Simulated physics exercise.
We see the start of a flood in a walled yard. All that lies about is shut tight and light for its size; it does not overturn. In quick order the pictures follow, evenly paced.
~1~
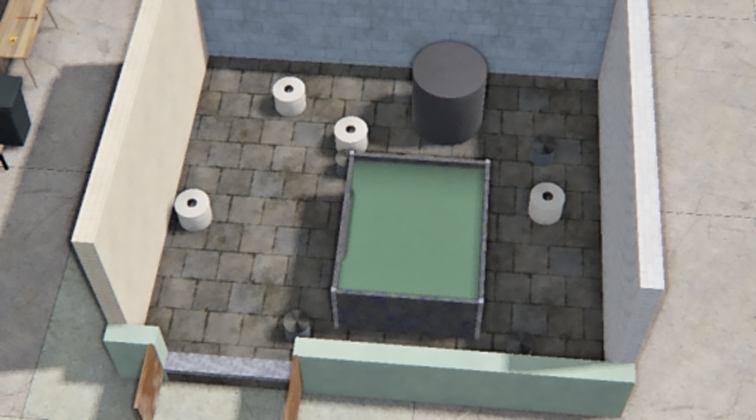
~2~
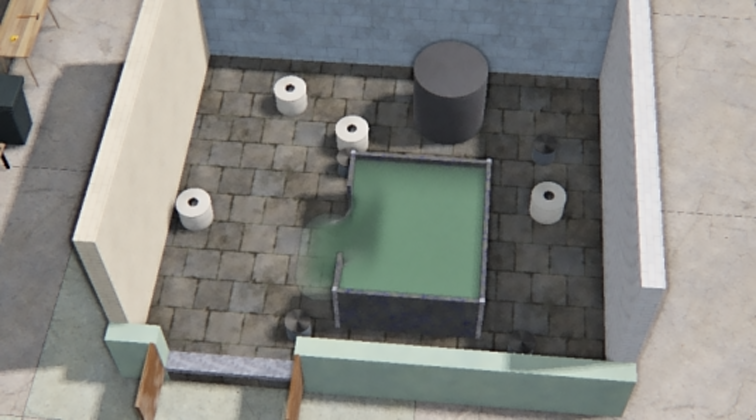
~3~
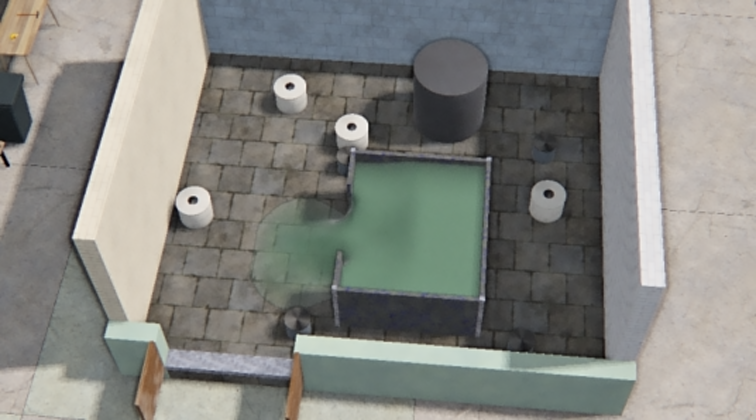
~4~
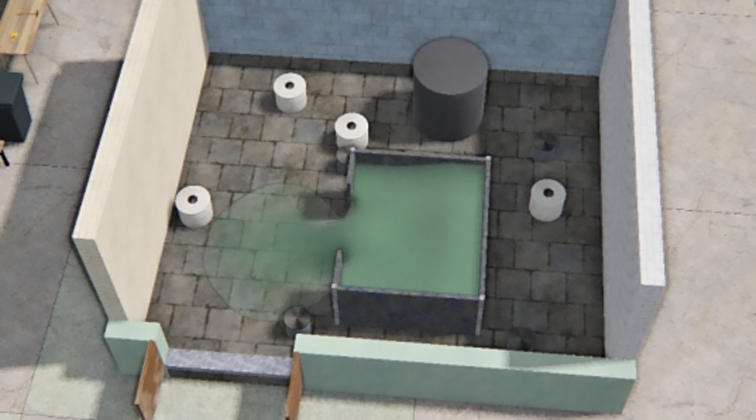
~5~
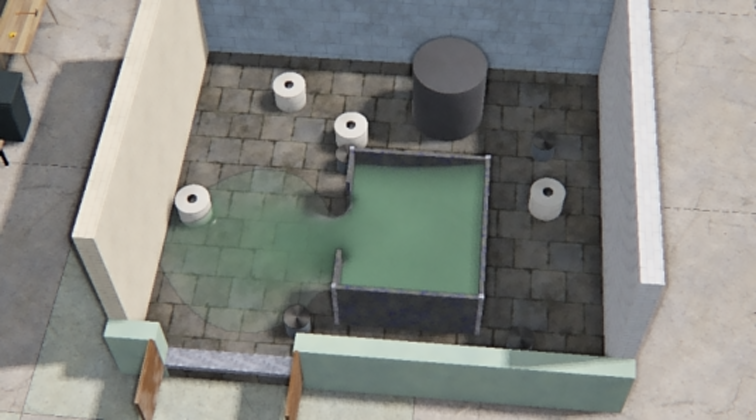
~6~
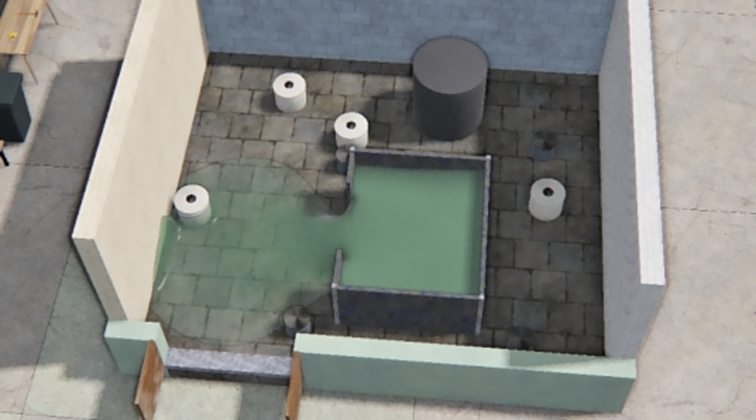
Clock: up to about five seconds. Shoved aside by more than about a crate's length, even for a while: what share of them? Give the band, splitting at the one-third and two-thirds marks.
The share lands in the bottom band, under a third.
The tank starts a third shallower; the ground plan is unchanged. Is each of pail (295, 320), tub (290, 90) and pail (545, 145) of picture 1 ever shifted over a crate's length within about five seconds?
As listed: Short of that, under that, short of that.
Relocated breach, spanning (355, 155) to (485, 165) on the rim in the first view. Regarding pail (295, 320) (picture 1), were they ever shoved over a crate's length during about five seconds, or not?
For that one: It fell short.
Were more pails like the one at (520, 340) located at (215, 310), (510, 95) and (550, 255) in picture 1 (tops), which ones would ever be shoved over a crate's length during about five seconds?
In that order: That far or more, never so far, not that far.
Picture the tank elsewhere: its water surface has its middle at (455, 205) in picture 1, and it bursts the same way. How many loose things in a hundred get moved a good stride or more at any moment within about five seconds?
I make it 20 per cent.
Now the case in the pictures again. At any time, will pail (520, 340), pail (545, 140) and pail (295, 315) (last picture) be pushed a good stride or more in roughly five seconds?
Note, listed order - never went far / never went far / never went far.
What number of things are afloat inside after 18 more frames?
1 in all.
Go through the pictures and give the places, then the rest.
The first picture shows a tub at (192, 203), on the bottom; a tub at (548, 197) rests on the ground; 0 of 8 have shifted.
The second picture shows a tub at (193, 202), on the bottom; a tub at (549, 196), on the bottom; 0 of 8 have shifted.
The third picture shows a tub at (193, 201) rests on the ground; a tub at (549, 194), on the bottom; 0 of 8 have shifted.
The fourth picture shows a tub at (193, 200) rests on the ground; a tub at (549, 193), on the bottom; 0 of 8 have shifted.
The fifth picture shows a tub at (192, 199), on the bottom; a tub at (548, 192) rests on the ground; 0 of 8 have shifted.
The sixth picture shows a tub at (191, 199), on the bottom; a tub at (548, 192) rests on the ground; 0 of 8 have shifted.
A moment on, 0 of 8 are well off their spots; 1 afloat.
Next, 1 of 8 are well off their spots; 0 afloat.
Later, 2 of 8 are well off their spots; 1 afloat.
In the end, 2 of 8 are well off their spots, and 2 have been at some point; 1 afloat.
